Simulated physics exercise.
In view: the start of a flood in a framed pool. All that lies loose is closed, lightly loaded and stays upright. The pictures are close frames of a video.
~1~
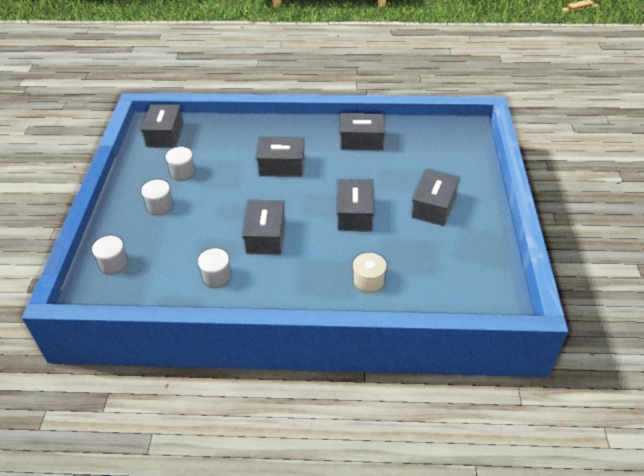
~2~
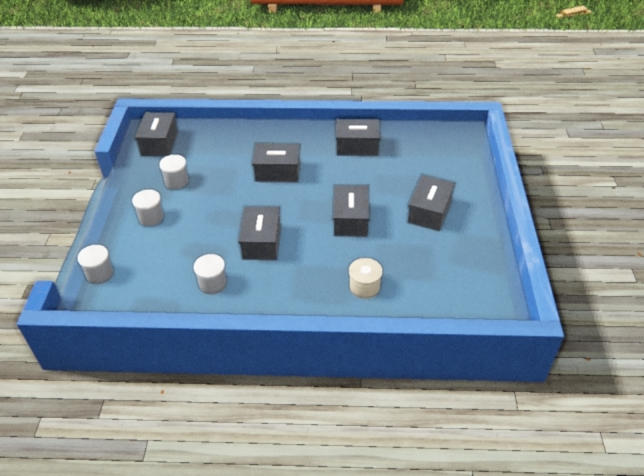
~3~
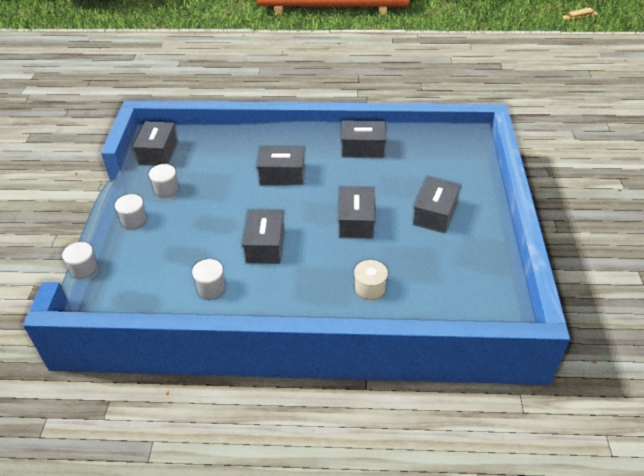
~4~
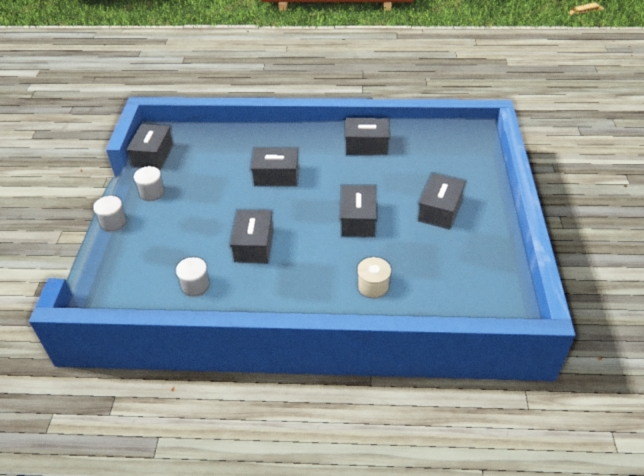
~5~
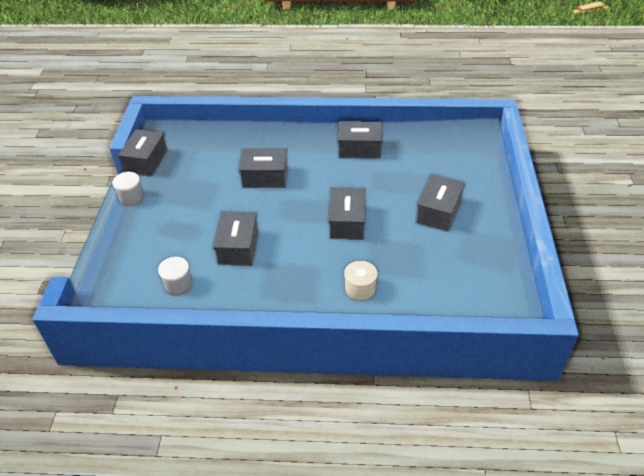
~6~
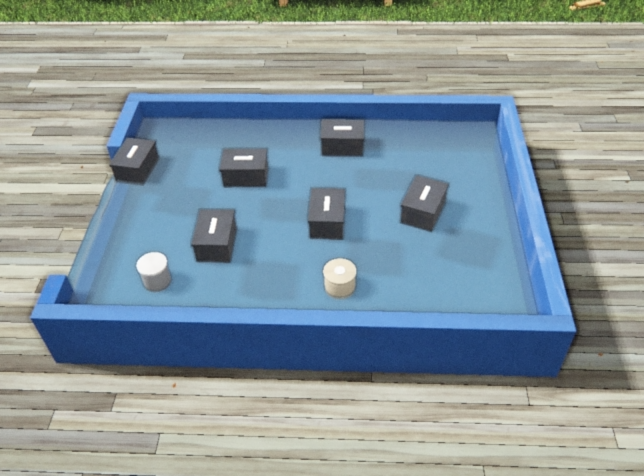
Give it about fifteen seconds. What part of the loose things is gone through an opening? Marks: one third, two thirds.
That comes to two thirds or above.
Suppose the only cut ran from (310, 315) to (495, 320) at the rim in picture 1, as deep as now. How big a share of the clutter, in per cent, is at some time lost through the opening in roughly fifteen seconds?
Near 50 in a hundred.
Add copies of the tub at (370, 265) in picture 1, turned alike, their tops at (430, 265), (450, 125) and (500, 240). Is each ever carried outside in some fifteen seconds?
In that order: Inside, stays, kept in.
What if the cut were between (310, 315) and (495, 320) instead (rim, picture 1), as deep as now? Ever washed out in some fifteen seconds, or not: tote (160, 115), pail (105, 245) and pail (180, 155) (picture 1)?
One after the other: Inside, still in, kept in.
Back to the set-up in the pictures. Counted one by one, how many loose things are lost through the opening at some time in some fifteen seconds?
The number is 8.
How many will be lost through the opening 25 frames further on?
It comes to 7.
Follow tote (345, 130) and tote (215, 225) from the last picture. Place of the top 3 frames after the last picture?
At about (313, 133) and (153, 228).
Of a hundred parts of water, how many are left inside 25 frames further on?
About 46 per cent.
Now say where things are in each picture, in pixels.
In the first frame, a pail at (213, 260), afloat; a tote at (161, 117) floats; 0 of 11 have shifted.
In the second frame, a pail at (209, 265) floats; a tote at (155, 125), afloat; 1 of 11 have shifted.
In the third frame, a pail at (208, 271) floats, close to its start; a tote at (154, 135) floats, close to its start; 5 of 11 have shifted.
In the fourth frame, a pail at (191, 269), afloat, close to its start; a tote at (149, 138), afloat, close to its start; 7 of 11 have shifted.
In the fifth frame, a pail at (173, 268), afloat, a stride from its start; a tote at (141, 144) floats, a stride from its start; 10 of 11 have shifted.
In the sixth frame, a pail at (152, 263) floats, a stride from its start; a tote at (133, 153) floats, a stride from its start; 11 of 11 have shifted.
A moment on, 4 of 11 are out; 7 afloat.
Next, 7 of 11 are out; 4 afloat.
Later, 7 of 11 are out; 4 afloat.
In the end, 8 of 11 are out; 3 afloat.
